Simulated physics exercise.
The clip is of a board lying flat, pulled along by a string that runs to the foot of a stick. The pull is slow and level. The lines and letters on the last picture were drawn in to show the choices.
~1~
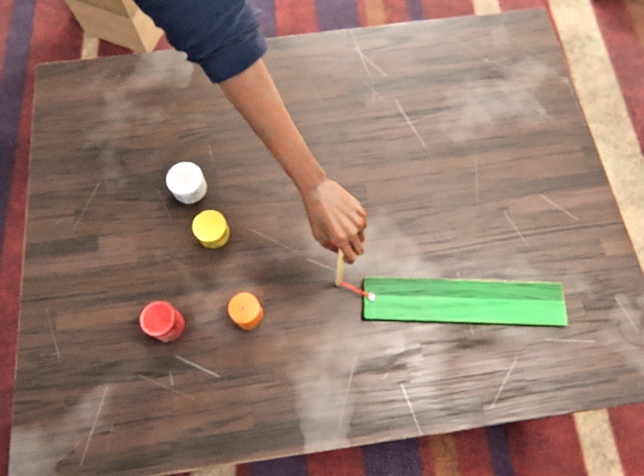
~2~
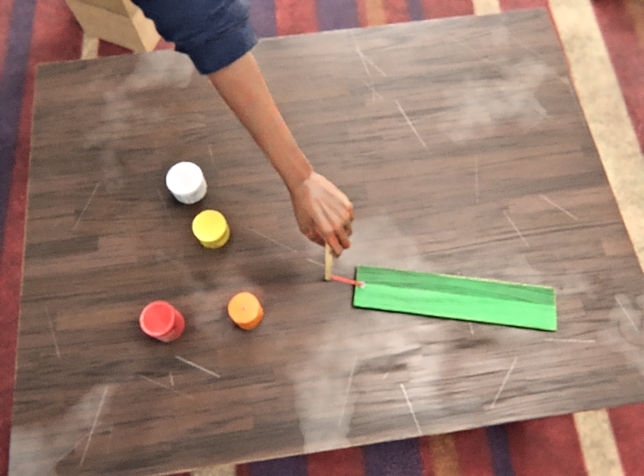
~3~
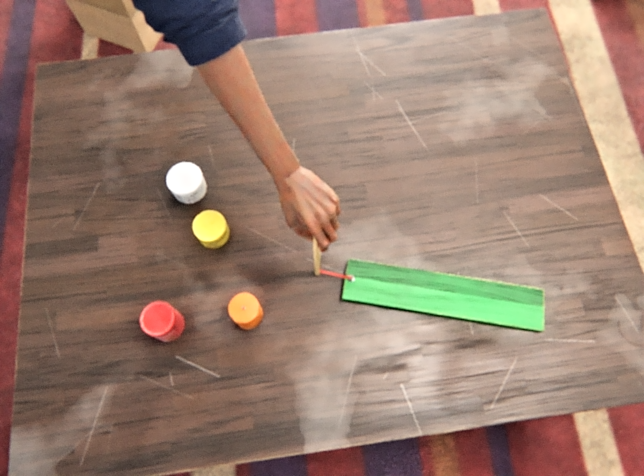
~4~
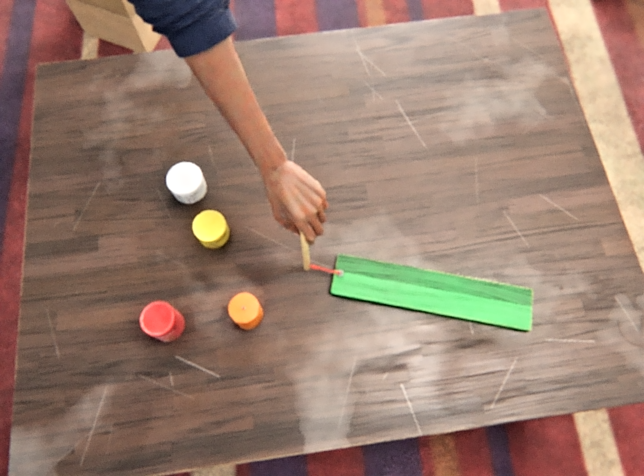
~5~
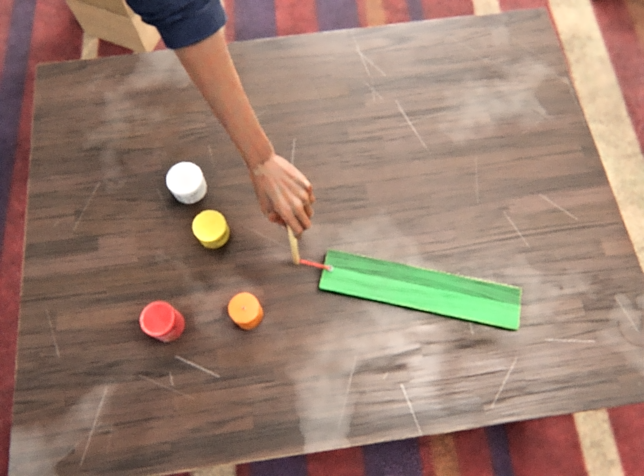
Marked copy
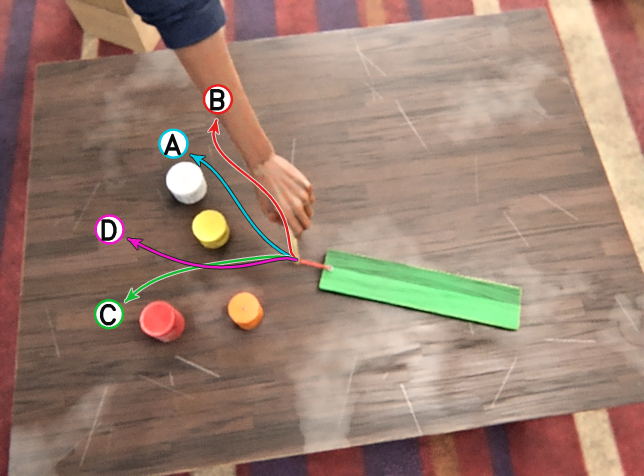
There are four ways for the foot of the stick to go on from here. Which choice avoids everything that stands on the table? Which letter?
B.
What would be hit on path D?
It is the yellow tub.
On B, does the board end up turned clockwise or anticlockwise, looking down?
Clockwise.
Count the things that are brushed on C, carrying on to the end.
Two.
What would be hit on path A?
It meets the white tub.
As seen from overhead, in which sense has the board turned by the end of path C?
It turns anticlockwise.
On the marked copy, A from (296, 260) via (240, 207) to (191, 155); B from (296, 260) via (254, 181) to (216, 120); C from (296, 260) via (204, 266) to (125, 301); D from (296, 260) via (203, 266) to (128, 239).
Following B. Soon after the start, foot of the stick (274, 202), middle of the board (379, 262).
Later, foot of the stick (229, 161), middle of the board (323, 225).
In the end, foot of the stick (218, 118), middle of the board (290, 194); nothing has been touched.
As for the rest, A meets the white tub; C meets the red jar and orange tin; D meets the yellow tub.
